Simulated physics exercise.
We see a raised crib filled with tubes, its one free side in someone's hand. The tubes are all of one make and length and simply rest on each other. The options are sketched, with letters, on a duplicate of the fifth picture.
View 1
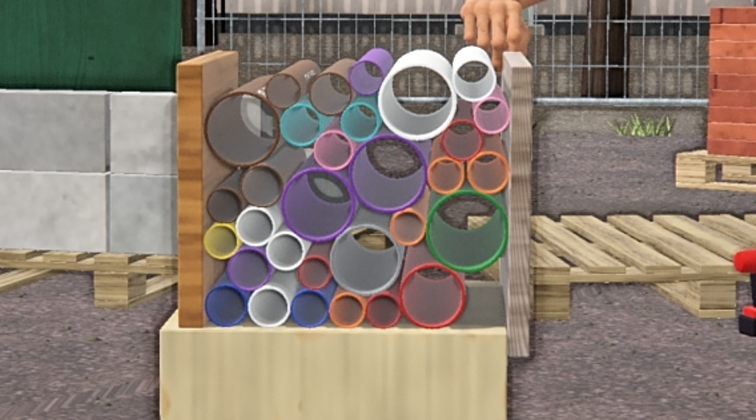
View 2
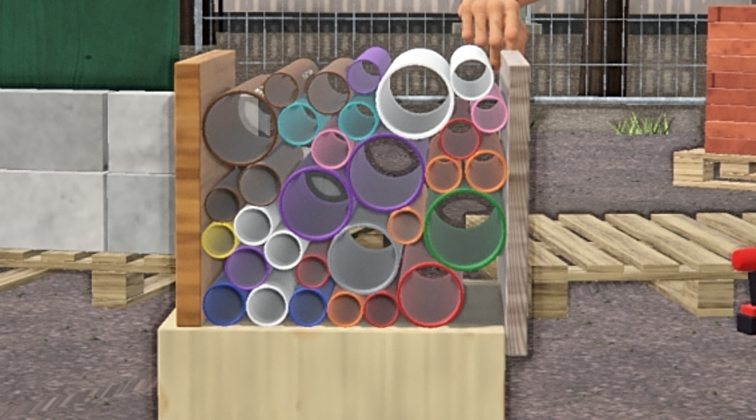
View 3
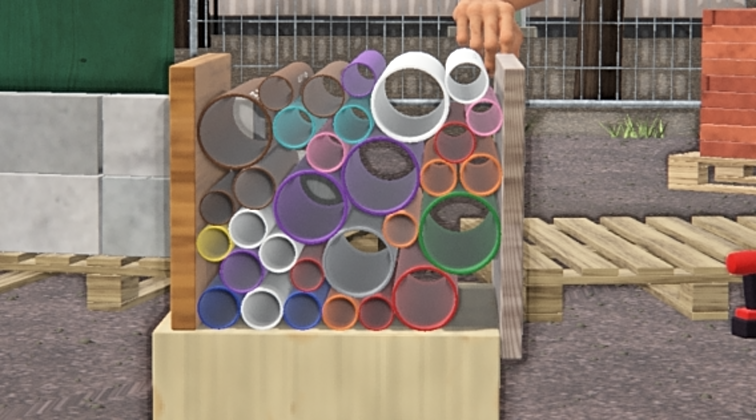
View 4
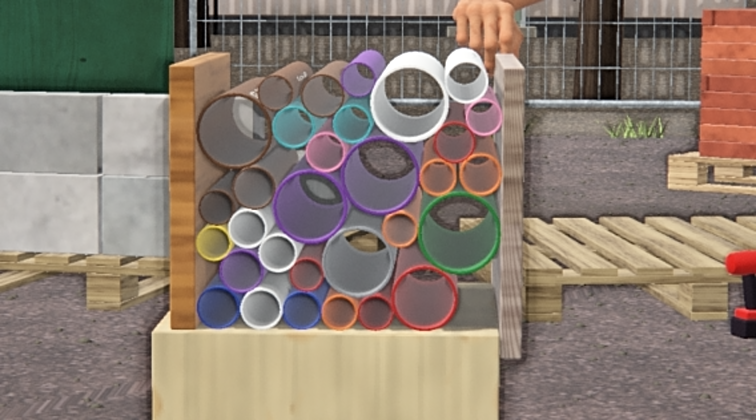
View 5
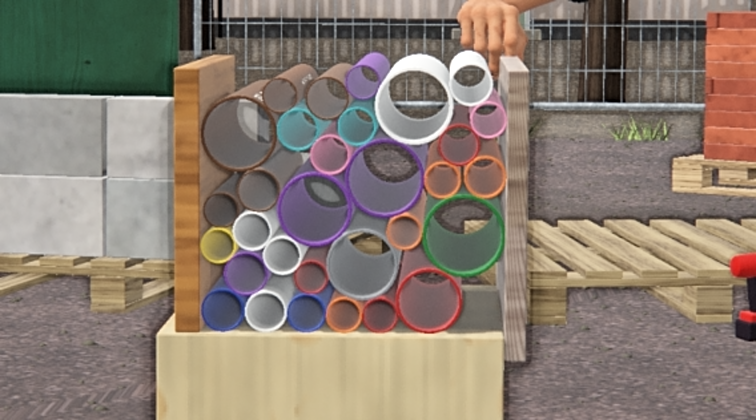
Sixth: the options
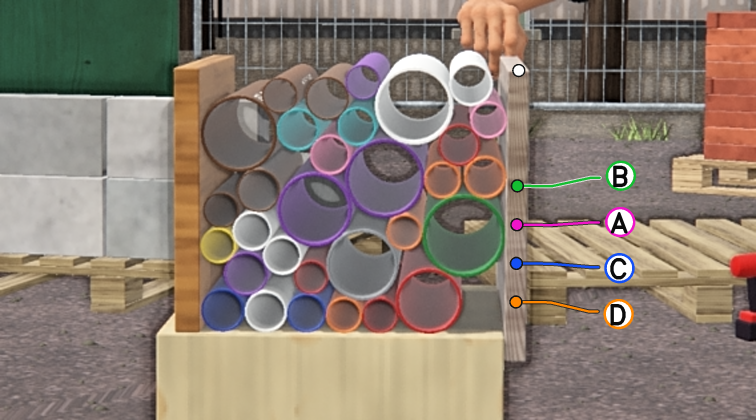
Crib of stacked colourful tubes shifting slightly left, then slightly back right, with a hand staying on its right side board.
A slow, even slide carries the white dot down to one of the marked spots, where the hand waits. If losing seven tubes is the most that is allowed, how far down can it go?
Mark C is as low as it can go.
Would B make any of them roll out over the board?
Yes.
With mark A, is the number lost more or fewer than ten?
Fewer than ten.
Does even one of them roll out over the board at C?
Yes, at C.
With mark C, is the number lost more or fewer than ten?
Fewer than ten.
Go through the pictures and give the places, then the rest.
The first frame shows side board (514, 190); a red tube (432, 296).
The second frame shows a red tube (430, 295); a green tube (465, 230).
The third frame shows a purple tube (381, 176); a pink tube (326, 153).
The fourth frame shows a white tube (409, 103); a purple tube (359, 80).
The fifth frame shows side board (511, 194); a red tube (429, 301).
On the marked copy, A at (517, 225); B at (517, 186); C at (516, 263); D at (516, 302); the white dot at (518, 71).
Taking C. A third of the way, top of the board (507, 155).
Two thirds of the way, top of the board (506, 251).
When it is over, top of the board (505, 262), six out over the board.
As for the rest, A six out over the board; B two out over the board; D more than seven out over the board.
